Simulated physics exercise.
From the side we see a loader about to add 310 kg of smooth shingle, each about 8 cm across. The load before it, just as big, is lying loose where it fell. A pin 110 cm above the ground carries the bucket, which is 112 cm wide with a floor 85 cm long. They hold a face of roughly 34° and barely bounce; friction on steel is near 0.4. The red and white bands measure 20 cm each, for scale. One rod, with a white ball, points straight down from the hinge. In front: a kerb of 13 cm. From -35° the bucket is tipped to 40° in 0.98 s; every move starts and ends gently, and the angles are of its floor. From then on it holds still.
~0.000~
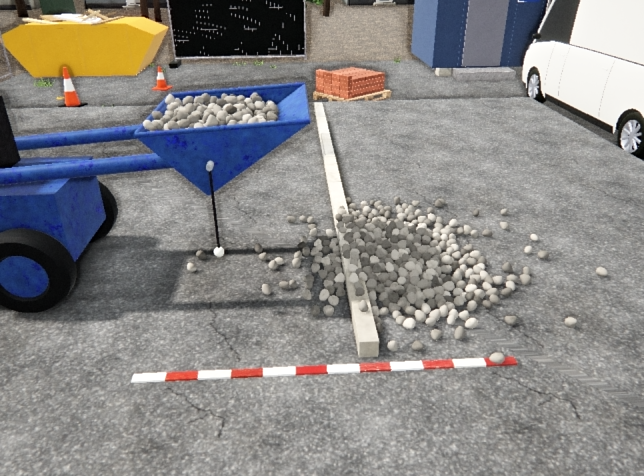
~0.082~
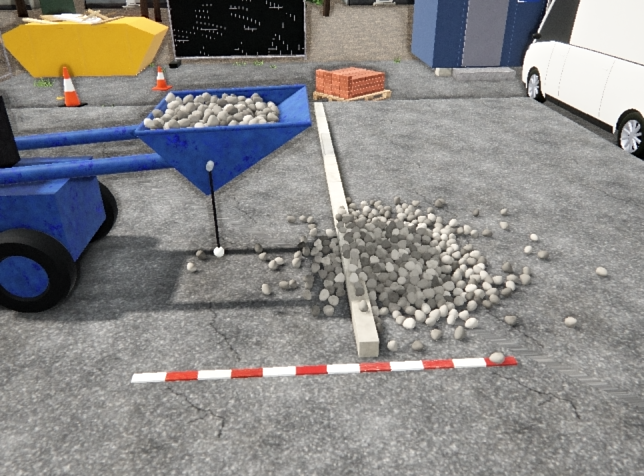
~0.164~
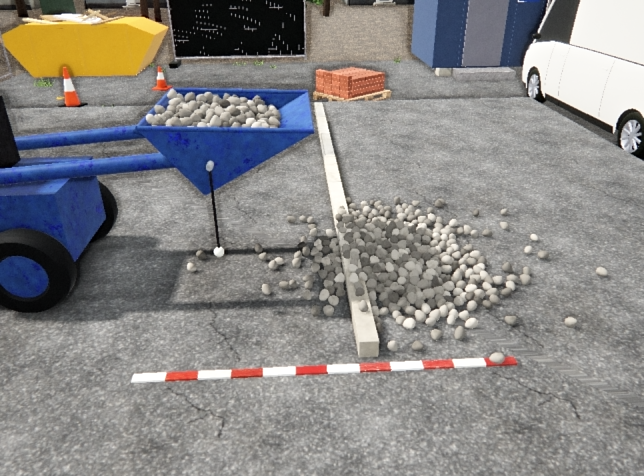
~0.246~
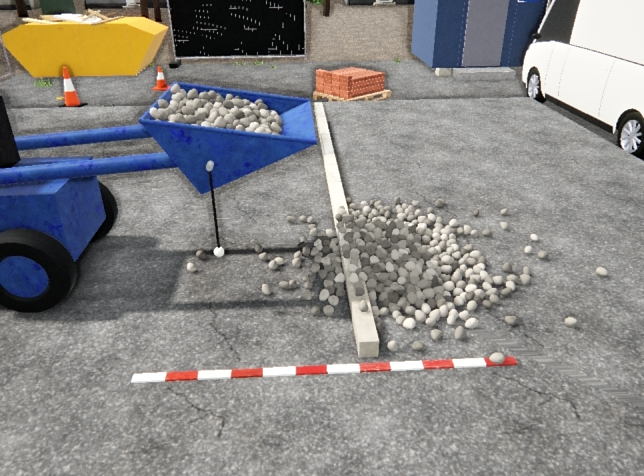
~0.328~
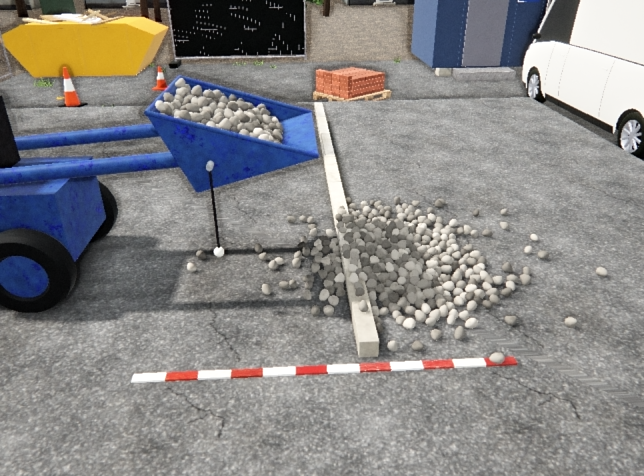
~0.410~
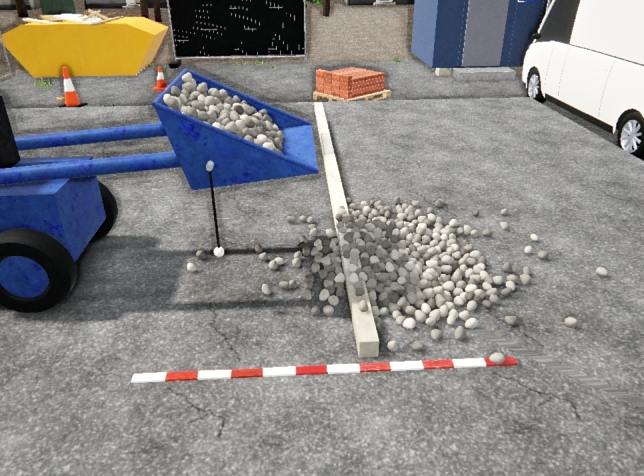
The clip opens on a blue loader at the left holding a bucket of smooth grey stones, beside an earlier heap lying loose across a pale kerb. The bucket slowly tilts, its right-hand lip lowering and its back edge rising, while the stones shift slightly inside and the heap stays still.
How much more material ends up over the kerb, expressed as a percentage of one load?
About 19 per cent of a load more.
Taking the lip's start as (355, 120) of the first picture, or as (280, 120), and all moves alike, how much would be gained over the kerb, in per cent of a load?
Roughly 70 and 5 percent, in that order.
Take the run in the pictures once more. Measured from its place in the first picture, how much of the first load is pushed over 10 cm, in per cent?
Some 5 percent, give or take.
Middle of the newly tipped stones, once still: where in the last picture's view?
Their centre rests close to (321, 251).
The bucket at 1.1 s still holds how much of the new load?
60 %.
After 0.7 s the floor is at 29°; in per cent of one load, 100 in the bucket, 17 on this side of the kerb, 83 over the kerb; the foremost stones are at (537, 253).
After 1.1 s the floor is at 40°; in per cent of one load, 60 in the bucket, 56 on this side of the kerb, 83 over the kerb; the foremost stones are at (537, 253).
After 1.4 s the floor is at 40°; in per cent of one load, 7 in the bucket, 102 on this side of the kerb, 91 over the kerb; the foremost stones are at (537, 253).
After 4.0 s the floor is at 40°; in per cent of one load, 0 in the bucket, 97 on this side of the kerb, 103 over the kerb; the foremost stones are at (546, 257). Net gain over the kerb, 19.
